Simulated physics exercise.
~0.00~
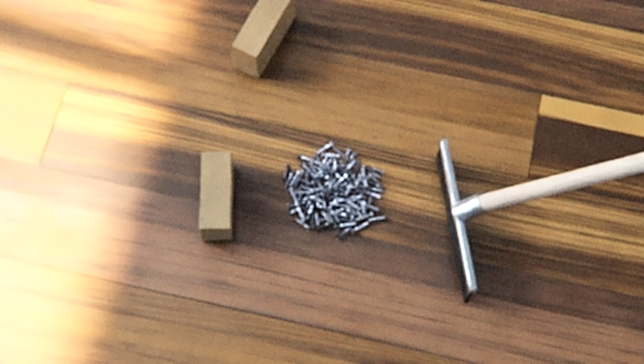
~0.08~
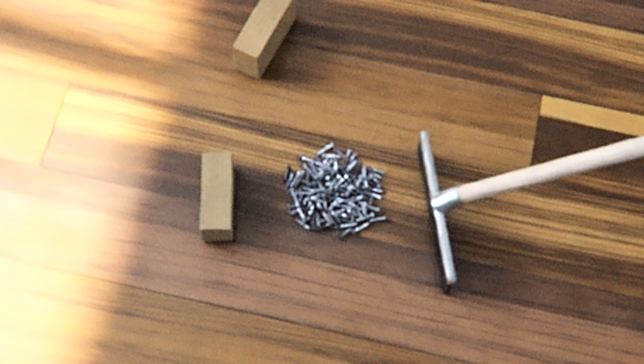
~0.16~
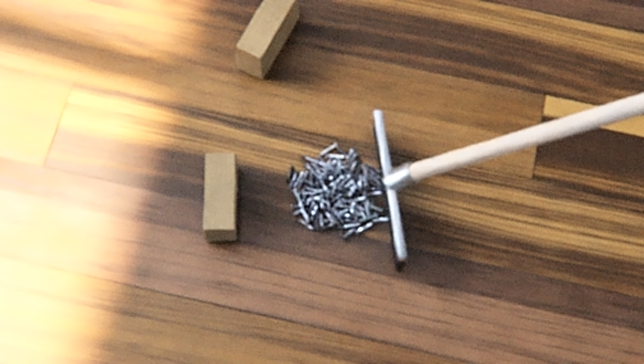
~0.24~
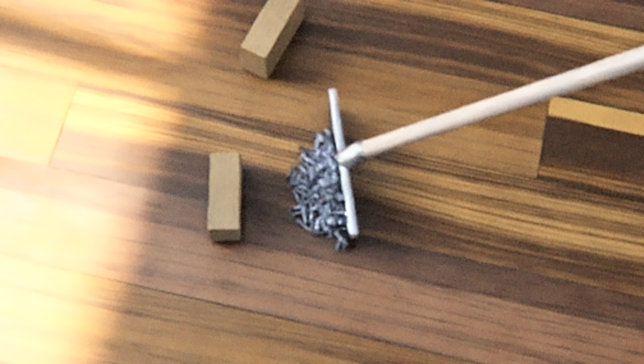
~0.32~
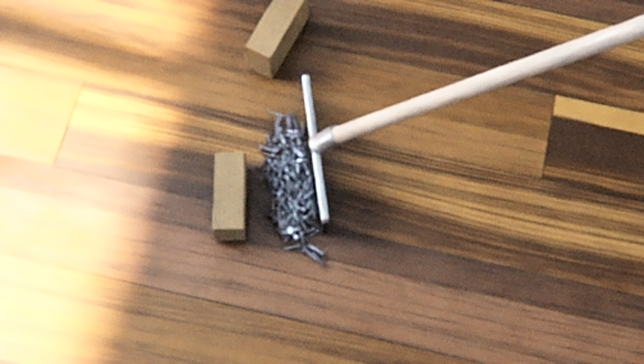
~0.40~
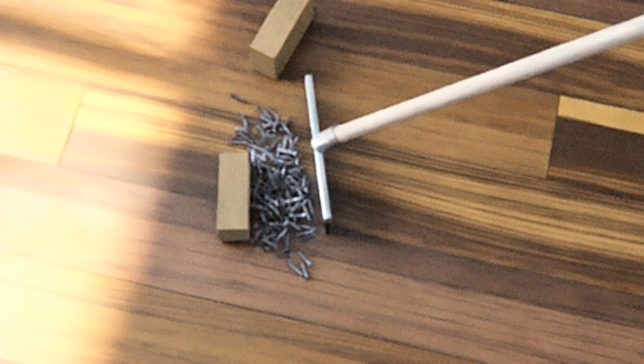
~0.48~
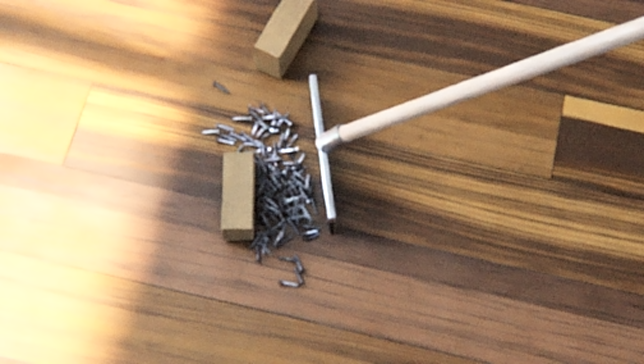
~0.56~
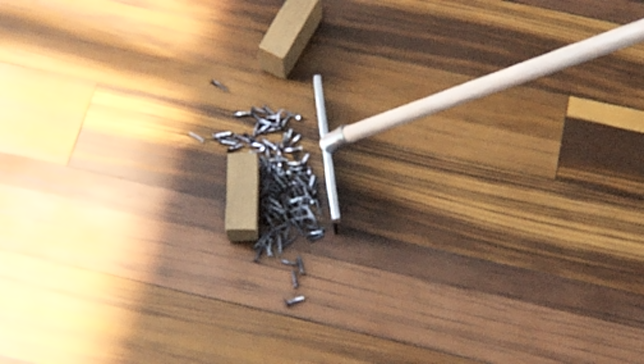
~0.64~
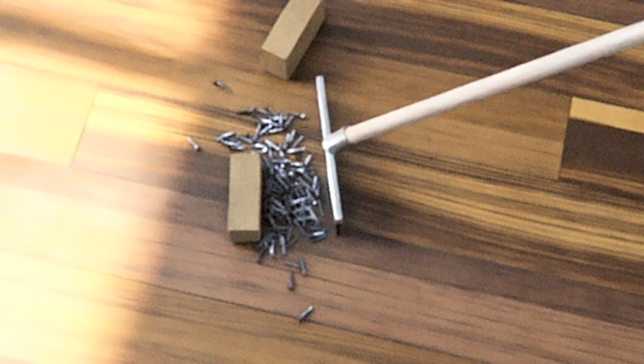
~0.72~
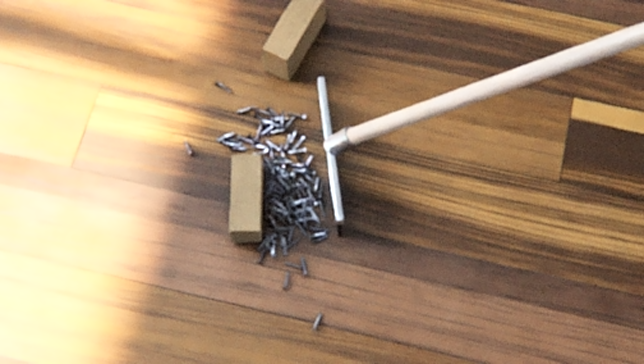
A squeegee with a pale handle slides left across a wooden floor and pushes a round pile of steel screws toward two fixed blocks, then stops as the screws spread against the near block, most held before the blocks and a few scattering past.
